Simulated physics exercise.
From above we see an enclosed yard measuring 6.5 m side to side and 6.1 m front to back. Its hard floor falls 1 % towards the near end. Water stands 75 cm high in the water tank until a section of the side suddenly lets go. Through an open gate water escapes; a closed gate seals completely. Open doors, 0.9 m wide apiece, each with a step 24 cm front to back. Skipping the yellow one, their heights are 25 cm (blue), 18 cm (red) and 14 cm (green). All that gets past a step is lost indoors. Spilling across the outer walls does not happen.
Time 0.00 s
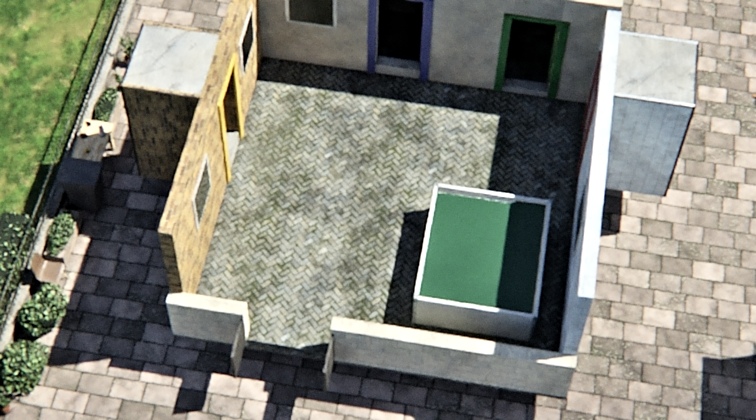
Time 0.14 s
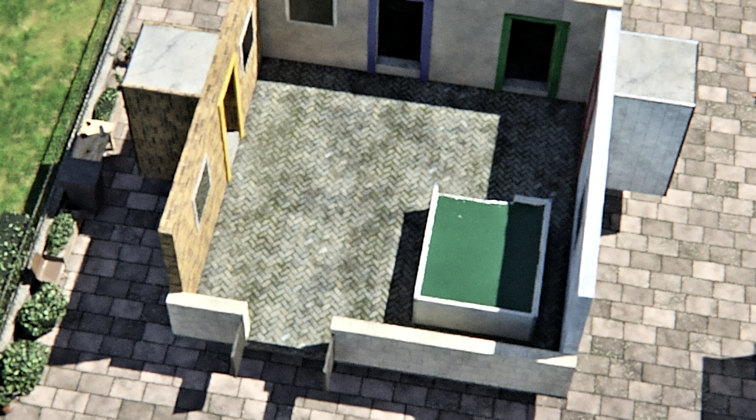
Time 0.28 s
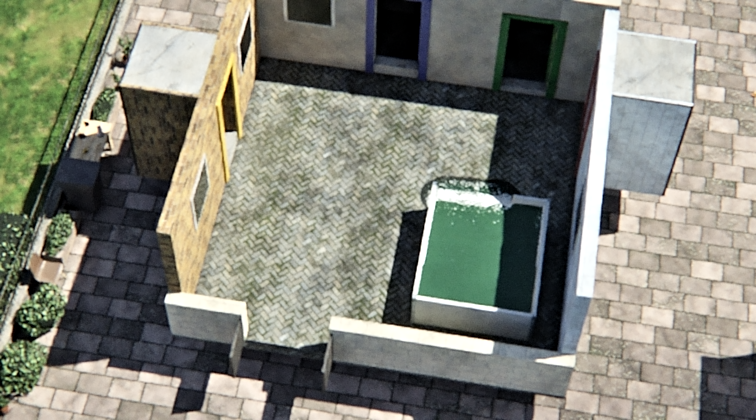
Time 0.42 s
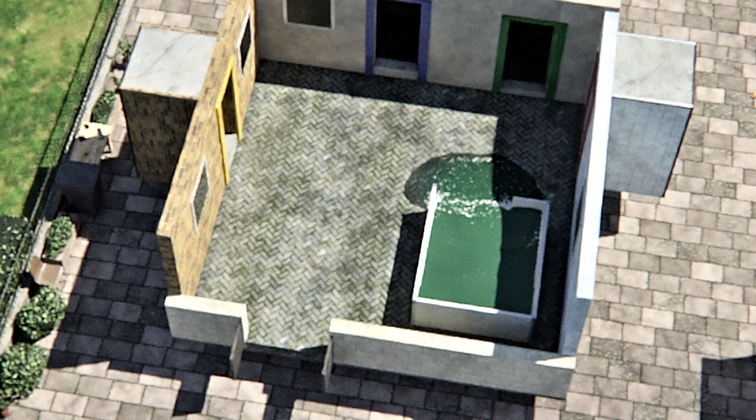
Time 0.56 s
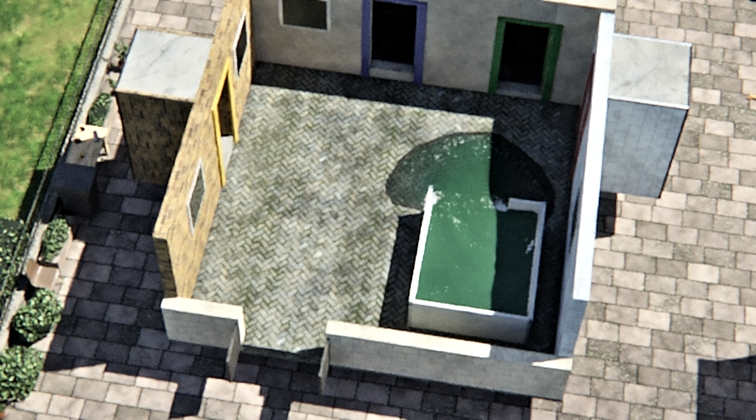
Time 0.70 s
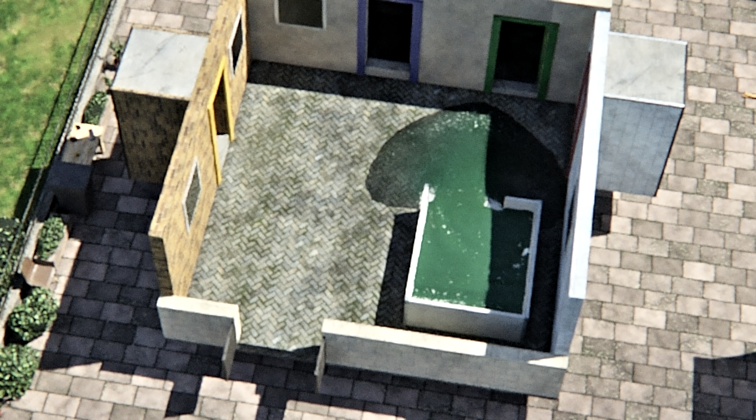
In a walled yard, green water pours from a tank's far side and spreads across the paving.
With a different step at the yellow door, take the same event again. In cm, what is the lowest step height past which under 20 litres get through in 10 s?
Close to 8.5 cm is just enough.
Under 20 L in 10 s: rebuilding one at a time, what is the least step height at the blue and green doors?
You'd want some 19 cm at blue and some 28 cm at green.
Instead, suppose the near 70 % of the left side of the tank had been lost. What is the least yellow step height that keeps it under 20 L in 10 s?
Required height: Approx. 13.0 cm.
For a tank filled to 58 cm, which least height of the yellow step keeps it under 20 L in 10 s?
Roughly 6.0 centimetres would do it.
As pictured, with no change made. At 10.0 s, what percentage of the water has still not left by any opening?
About 84 %.
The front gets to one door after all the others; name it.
The answer is the yellow door.
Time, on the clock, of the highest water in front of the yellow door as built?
Near 4.5 seconds.
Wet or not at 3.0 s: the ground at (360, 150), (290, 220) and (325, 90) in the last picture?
In order: Soaked, untouched, soaked.
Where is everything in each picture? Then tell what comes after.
In the first frame, still water, 75 cm deep, in the water tank at (484, 251); the yellow door at (231, 125) is dry.
In the second frame, the gap is on the far side, the front 0.4 m out at a hidden place; the back of the water tank holds 75 cm.
In the third frame, the front is at (492, 183), 0.8 m from the gap on the far side; 1.2 m2 of floor is wet, 75 cm left at the back.
In the fourth frame, water pours out on the far side and has run 1.4 m, to (483, 157); about 9 cm deep outside, 75 cm at the back.
In the fifth frame, water pours out on the far side and has run 2.0 m, to (474, 136); about 7 cm deep outside, 75 cm at the back.
In the sixth frame, water pours out on the far side and has run 2.7 m, to (477, 105); about 5 cm deep outside, 70 cm at the back; the yellow door at (221, 128), 4.7 m from the gap, is still 3.0 m from the nearest water.
After 1.4 s water covers 30 % of the floor, deepest (38 cm) near (448, 206); it has not reached the yellow door.
After 3.0 s water covers 40 % of the floor, deepest (36 cm) near (252, 64); it has not reached the yellow door.
After 10.0 s water covers 95 % of the floor, deepest (16 cm) near (181, 321); 8 cm at the yellow door, 0 litres in over its 24 cm step.
At the yellow door as built, the water arrived by 3.3 s and peaked near 12 cm at 4.6 s.
With a step of 7 cm, 36 litres would have come in within the 10 s; with 10 cm, 8 litres. So under 20 litres takes about 8.5 cm.
